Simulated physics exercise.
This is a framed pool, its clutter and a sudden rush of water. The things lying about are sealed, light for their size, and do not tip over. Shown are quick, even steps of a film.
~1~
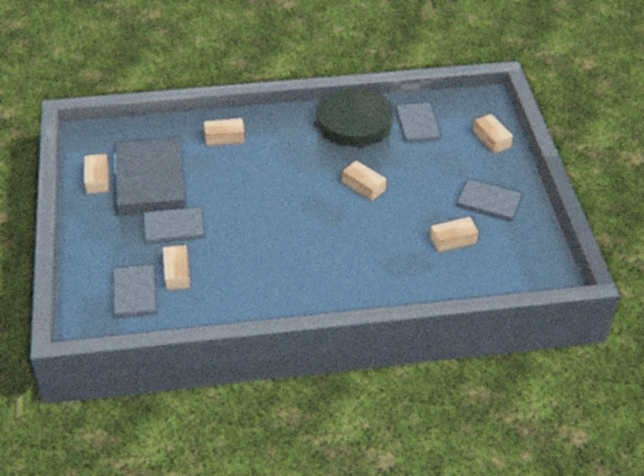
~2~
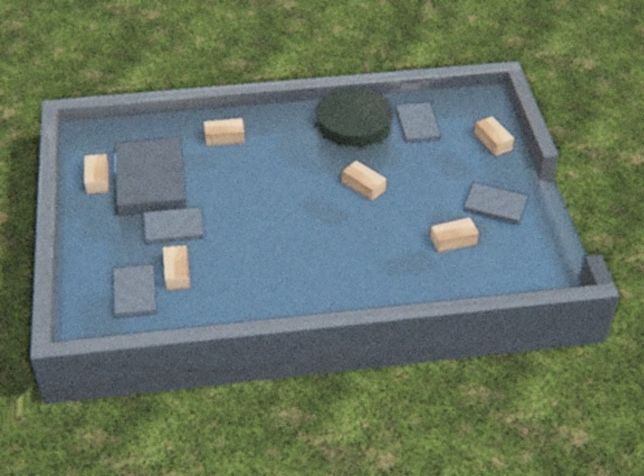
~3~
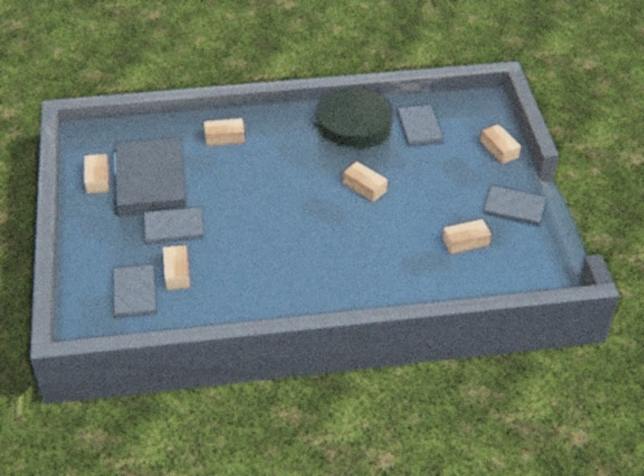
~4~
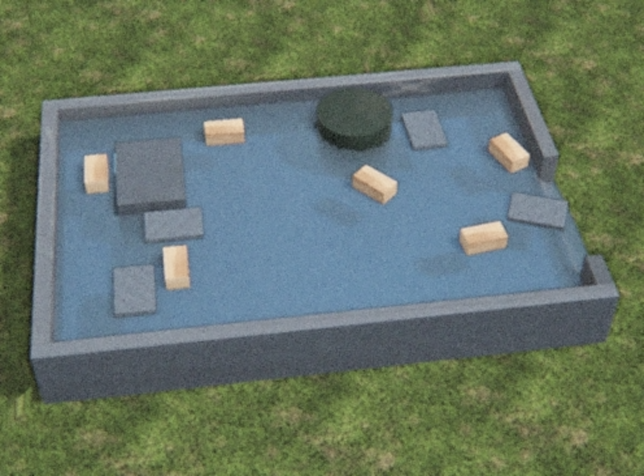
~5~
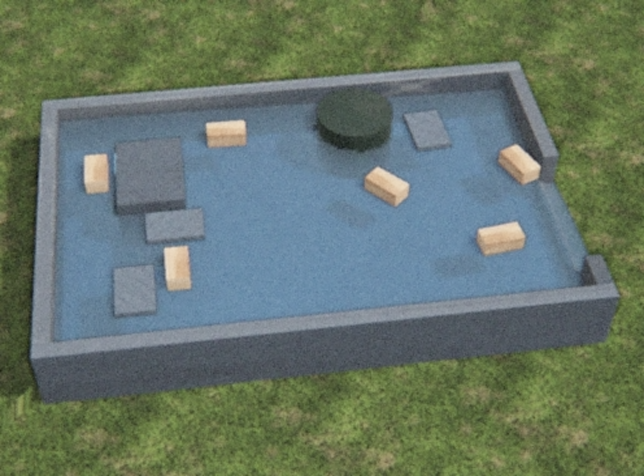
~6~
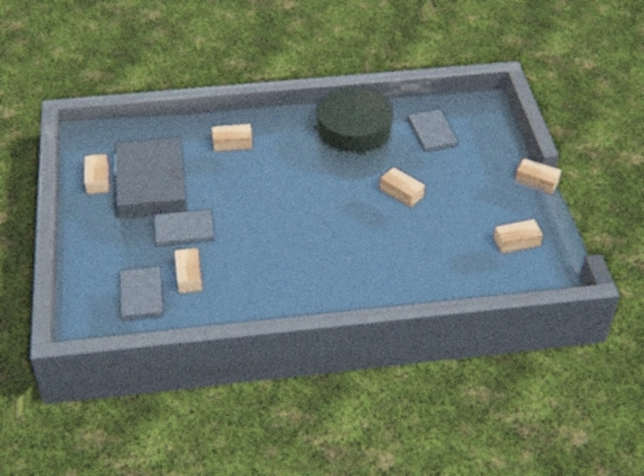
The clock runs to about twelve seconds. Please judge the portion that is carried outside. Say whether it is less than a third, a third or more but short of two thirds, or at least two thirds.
A third to two thirds.
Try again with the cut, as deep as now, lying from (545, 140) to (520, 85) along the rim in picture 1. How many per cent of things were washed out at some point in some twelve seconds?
It works out to some 50 in a hundred.
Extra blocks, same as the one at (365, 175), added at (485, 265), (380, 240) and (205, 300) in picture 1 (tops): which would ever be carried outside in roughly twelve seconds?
Going through them one by one: Escaped / escaped / remained.
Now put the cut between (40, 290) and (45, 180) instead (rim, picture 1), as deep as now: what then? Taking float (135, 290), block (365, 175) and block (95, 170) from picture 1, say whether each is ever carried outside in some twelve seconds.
The first exits, the second never exits, the third exits.
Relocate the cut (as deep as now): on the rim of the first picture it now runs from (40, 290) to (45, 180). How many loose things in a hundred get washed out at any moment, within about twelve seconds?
I'd put it near 40 per cent.
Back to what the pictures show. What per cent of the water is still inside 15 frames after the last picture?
About 66 percent.
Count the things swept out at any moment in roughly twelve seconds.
I make it 4 in total.
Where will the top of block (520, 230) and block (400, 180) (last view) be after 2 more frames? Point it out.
Estimated positions: (567, 225) and (432, 176), approximately.
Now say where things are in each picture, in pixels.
The first frame shows a block at (494, 128) floats; a block at (455, 229), afloat; 0 of 10 have shifted.
The second frame shows a block at (495, 130), afloat; a block at (455, 230) floats; 1 of 10 have shifted.
The third frame shows a block at (501, 139) floats, close to its start; a block at (468, 231), afloat, close to its start; 3 of 10 have shifted.
The fourth frame shows a block at (510, 147), afloat, close to its start; a block at (484, 233) floats, close to its start; 5 of 10 have shifted.
The fifth frame shows a block at (520, 159) floats, a stride from its start; a block at (502, 234), afloat, a stride from its start; 5 of 10 have shifted.
The sixth frame shows a block at (539, 171) floats, a stride from its start; a block at (519, 231) floats, a stride from its start; 8 of 10 have shifted.
A moment on, 2 of 10 are out; 8 afloat.
Next, 3 of 10 are out; 7 afloat.
Later, 4 of 10 are out; 6 afloat.
In the end, 4 of 10 are out; 6 afloat.
